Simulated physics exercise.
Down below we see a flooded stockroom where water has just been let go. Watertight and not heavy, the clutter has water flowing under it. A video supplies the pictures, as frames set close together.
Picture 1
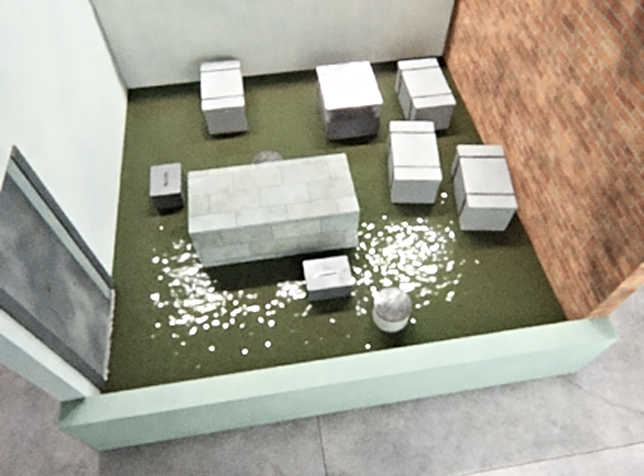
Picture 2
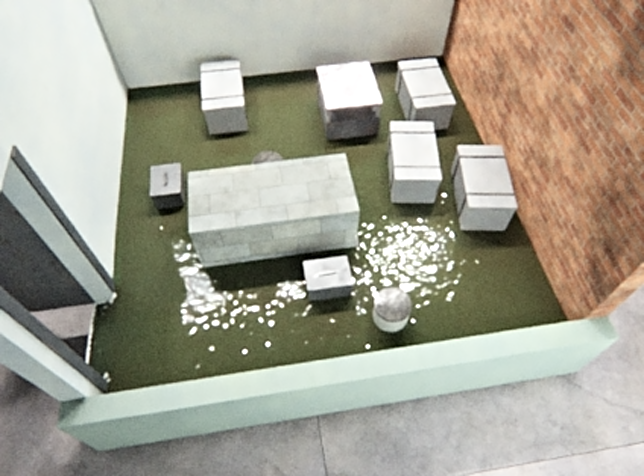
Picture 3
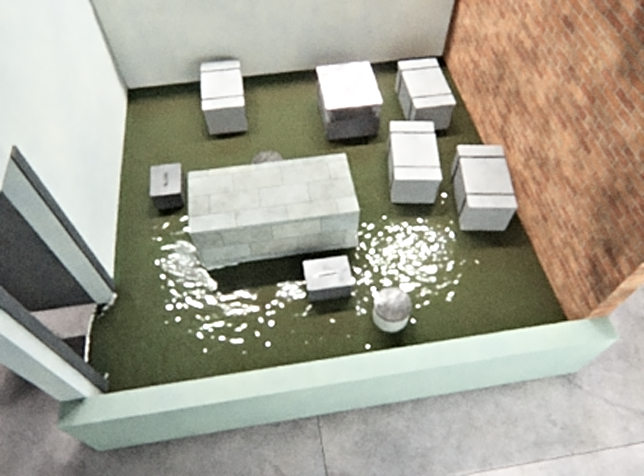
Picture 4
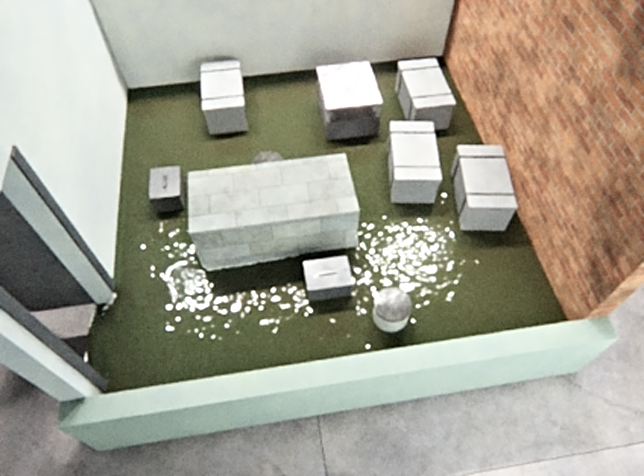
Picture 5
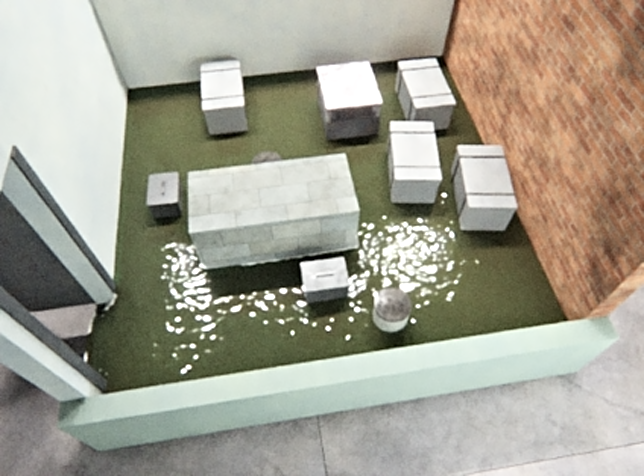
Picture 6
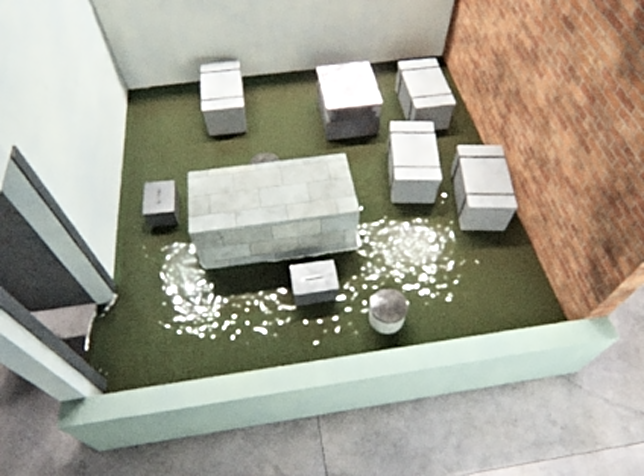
Murky green water covers the floor of a walled stockroom, seen from high above through a still camera. A long pale block sits mid-room among grey boxes and a round-topped container, with brick at right and white glints across the near water. The dark door at left opens, the glints shimmer, and then the small grey boxes left of and in front of the block drift slightly leftward.
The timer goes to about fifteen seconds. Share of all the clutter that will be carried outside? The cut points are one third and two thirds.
It will most likely fall inside the middle range.
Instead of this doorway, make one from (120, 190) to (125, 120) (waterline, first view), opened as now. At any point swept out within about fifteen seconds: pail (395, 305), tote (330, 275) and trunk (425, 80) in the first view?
Taking them as listed: Never leaves, never leaves, never leaves.
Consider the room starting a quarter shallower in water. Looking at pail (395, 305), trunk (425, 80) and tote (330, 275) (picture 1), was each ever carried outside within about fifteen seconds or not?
Respectively: Exited / remained / exited.
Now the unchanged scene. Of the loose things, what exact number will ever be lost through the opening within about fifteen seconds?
You get 4.
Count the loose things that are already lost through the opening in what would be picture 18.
That makes 1.
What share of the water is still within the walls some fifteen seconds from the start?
I'd put it near 60 per cent.
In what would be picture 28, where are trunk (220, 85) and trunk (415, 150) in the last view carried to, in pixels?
They should end up near (185, 115) and (398, 217) respectively.
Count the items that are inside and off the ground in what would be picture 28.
The total here is 5.
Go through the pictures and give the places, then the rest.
The first frame shows a tote at (166, 179) floats; a tote at (328, 273) floats; 0 of 8 have shifted.
The second frame shows a tote at (166, 179) floats; a tote at (328, 273) floats; 0 of 8 have shifted.
The third frame shows a tote at (166, 179) floats; a tote at (328, 273) floats; 0 of 8 have shifted.
The fourth frame shows a tote at (165, 182), afloat; a tote at (328, 273), afloat; 0 of 8 have shifted.
The fifth frame shows a tote at (163, 188) floats, close to its start; a tote at (325, 274) floats; 1 of 8 have shifted.
The sixth frame shows a tote at (159, 197) floats, close to its start; a tote at (314, 277) floats, close to its start; 2 of 8 have shifted.
A moment on, 0 of 8 are out; 8 afloat.
Next, 1 of 8 are out; 7 afloat.
Later, 3 of 8 are out; 5 afloat.
In the end, 4 of 8 are out; 4 afloat.
